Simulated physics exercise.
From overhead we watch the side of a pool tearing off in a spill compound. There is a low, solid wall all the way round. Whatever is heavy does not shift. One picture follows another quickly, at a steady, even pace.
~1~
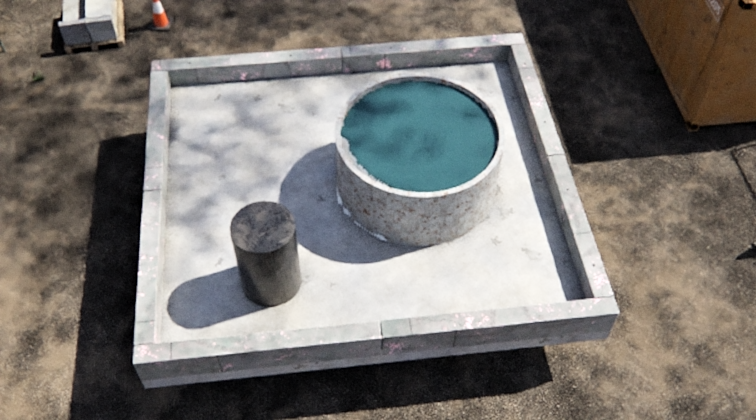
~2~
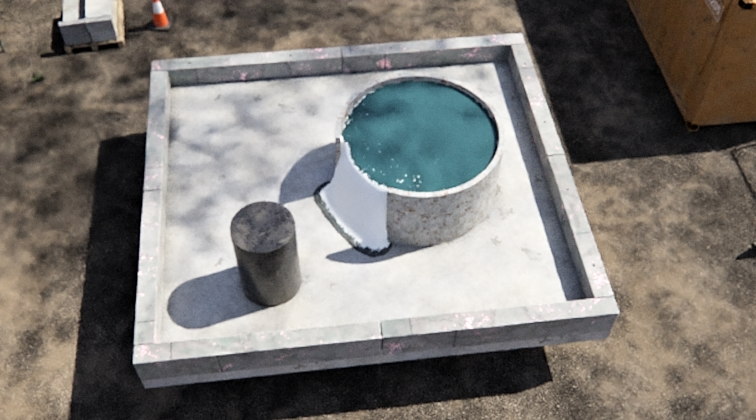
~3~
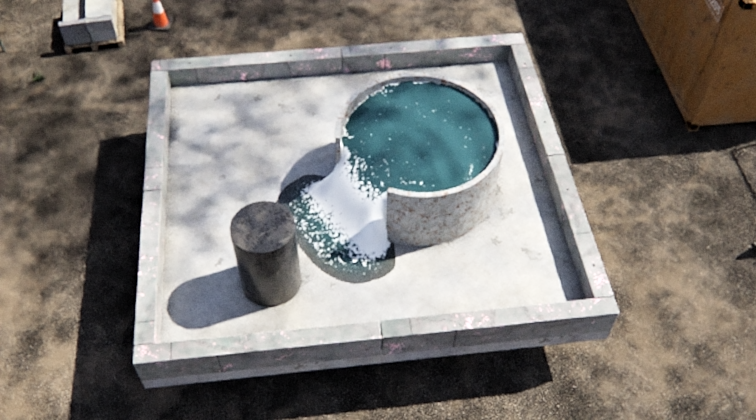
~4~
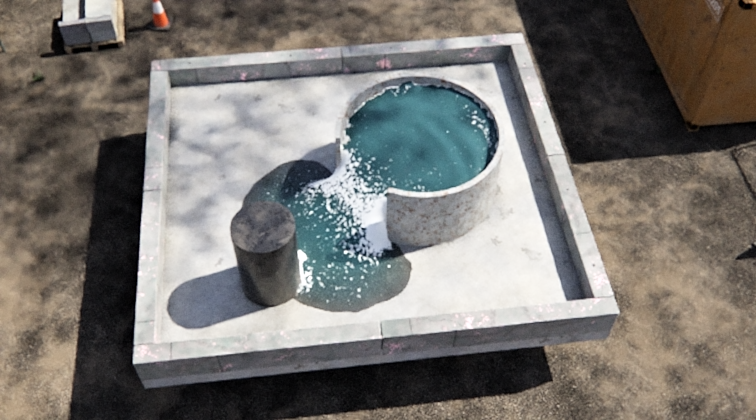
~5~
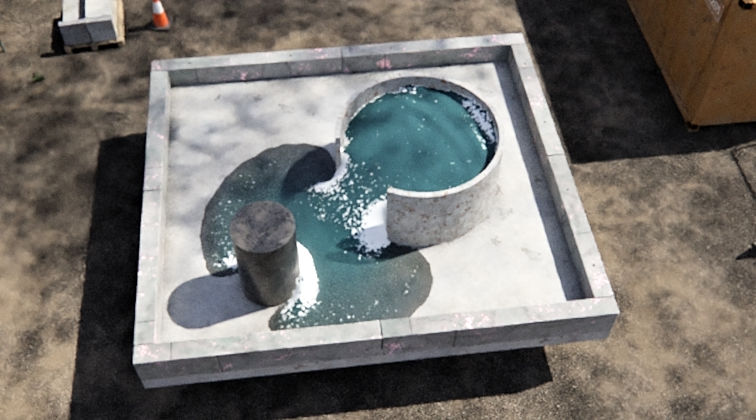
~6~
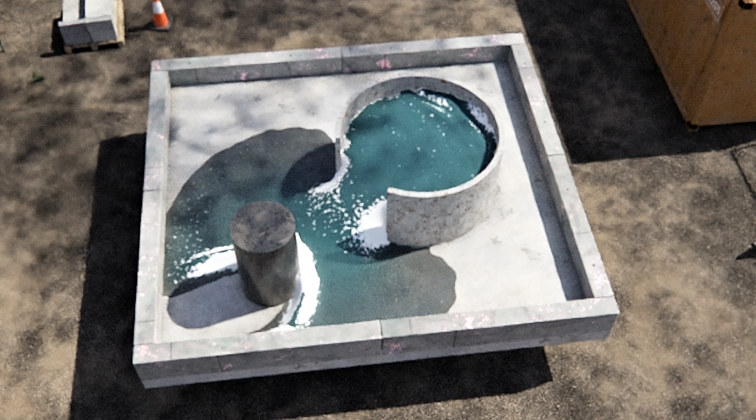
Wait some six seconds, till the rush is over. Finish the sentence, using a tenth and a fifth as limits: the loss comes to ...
The loss comes to less than a tenth.
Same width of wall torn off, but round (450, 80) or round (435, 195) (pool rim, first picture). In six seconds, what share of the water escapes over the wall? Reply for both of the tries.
Try one around 18 percent; try two around 16 percent.
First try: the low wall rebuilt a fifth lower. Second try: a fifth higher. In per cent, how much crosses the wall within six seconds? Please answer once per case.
The first case gives 12%, the second gives 2%.
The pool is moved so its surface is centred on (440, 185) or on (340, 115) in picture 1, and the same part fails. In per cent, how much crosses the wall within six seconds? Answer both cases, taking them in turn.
First case around 12 percent, second around 14 percent.
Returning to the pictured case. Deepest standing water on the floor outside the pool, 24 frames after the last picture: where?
(172, 90).
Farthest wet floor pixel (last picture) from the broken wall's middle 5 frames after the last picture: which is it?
Front's tip: Near (172, 106).
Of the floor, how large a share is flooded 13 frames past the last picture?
It comes to 60 per cent.
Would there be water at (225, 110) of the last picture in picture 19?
My call: Swamped.
A moment on, water covers 35 % of the floor; the low wall has let 0 % over.
Next, water covers 40 % of the floor; the low wall has let 1 % over.
Then, water covers 55 % of the floor; the low wall has let 6 % over.
Later, water covers 80 % of the floor; the low wall has let 7 % over.
In the end, water covers 80 % of the floor; the low wall has let 7 % over.
